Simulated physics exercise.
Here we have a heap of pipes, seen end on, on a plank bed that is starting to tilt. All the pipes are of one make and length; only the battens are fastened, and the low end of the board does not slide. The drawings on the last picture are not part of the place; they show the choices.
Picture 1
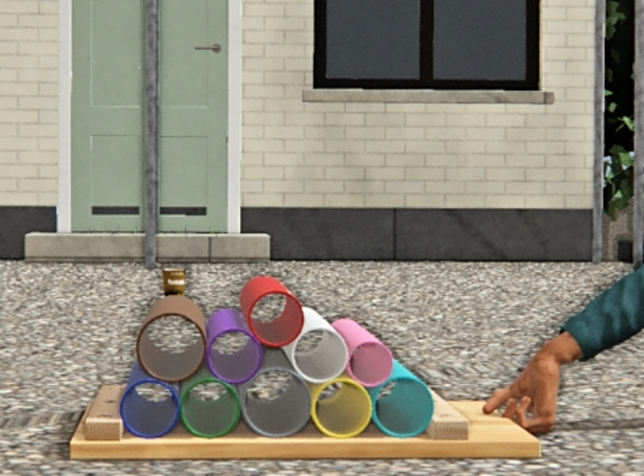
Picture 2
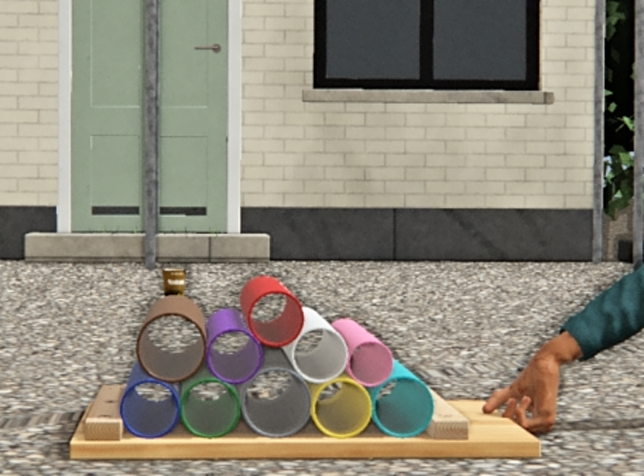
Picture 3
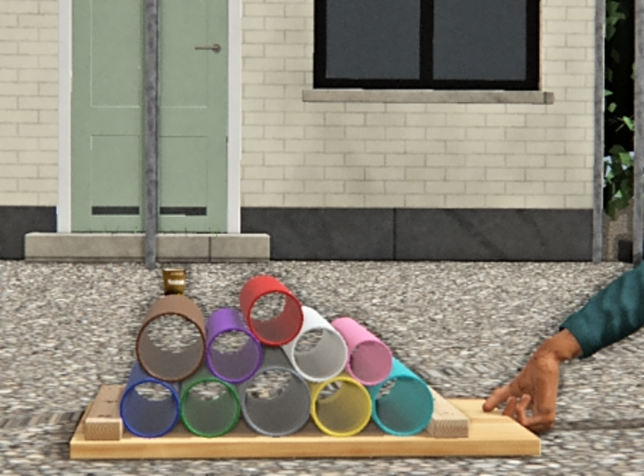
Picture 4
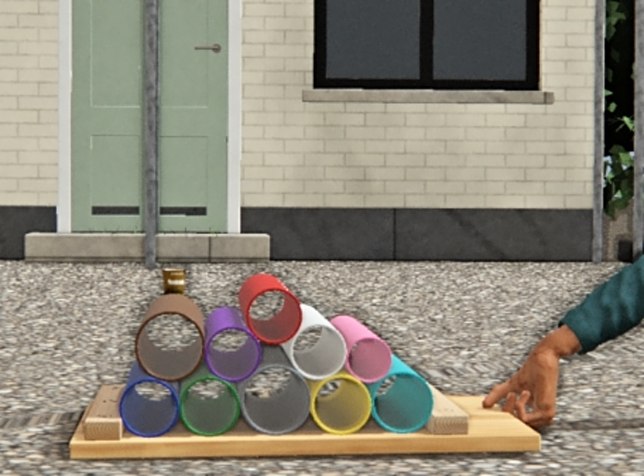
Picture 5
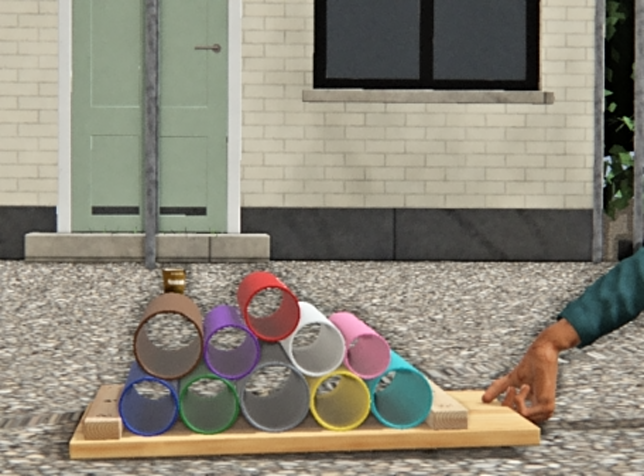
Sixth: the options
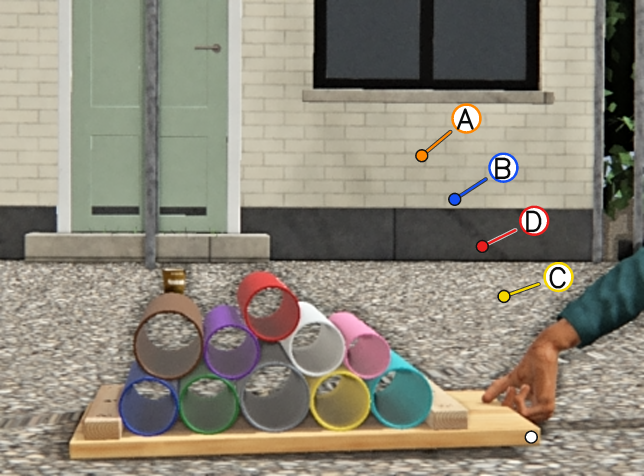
Colourful pipes, seen end on, are heaped on a pale wooden board on gravelly ground, before a cream brick wall with a green door and dark window. Blue, green, grey, yellow and turquoise pipes line the bottom, with brown, purple, white and pink above and red on top. The hand at right stays by the board, which tilts almost imperceptibly while the camera holds still.
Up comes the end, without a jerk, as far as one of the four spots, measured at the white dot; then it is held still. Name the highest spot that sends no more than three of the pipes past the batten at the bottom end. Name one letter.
Mark B is as high as it can go.
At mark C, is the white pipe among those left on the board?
The white pipe: Yes.
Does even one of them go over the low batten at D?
Yes.
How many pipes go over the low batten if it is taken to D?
With D, three.
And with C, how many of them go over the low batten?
At C the number is three.
On the marked copy, A at (422, 155); B at (455, 199); C at (504, 297); D at (482, 247); the white dot at (531, 437).
With B. Early on, board at 19°.
Further on, board at 33°.
At the end, board at 33°, three over the low batten (purple, brown, red).
As for the rest, A five over the low batten; C three over the low batten (purple, brown, red); D three over the low batten (purple, brown, red).
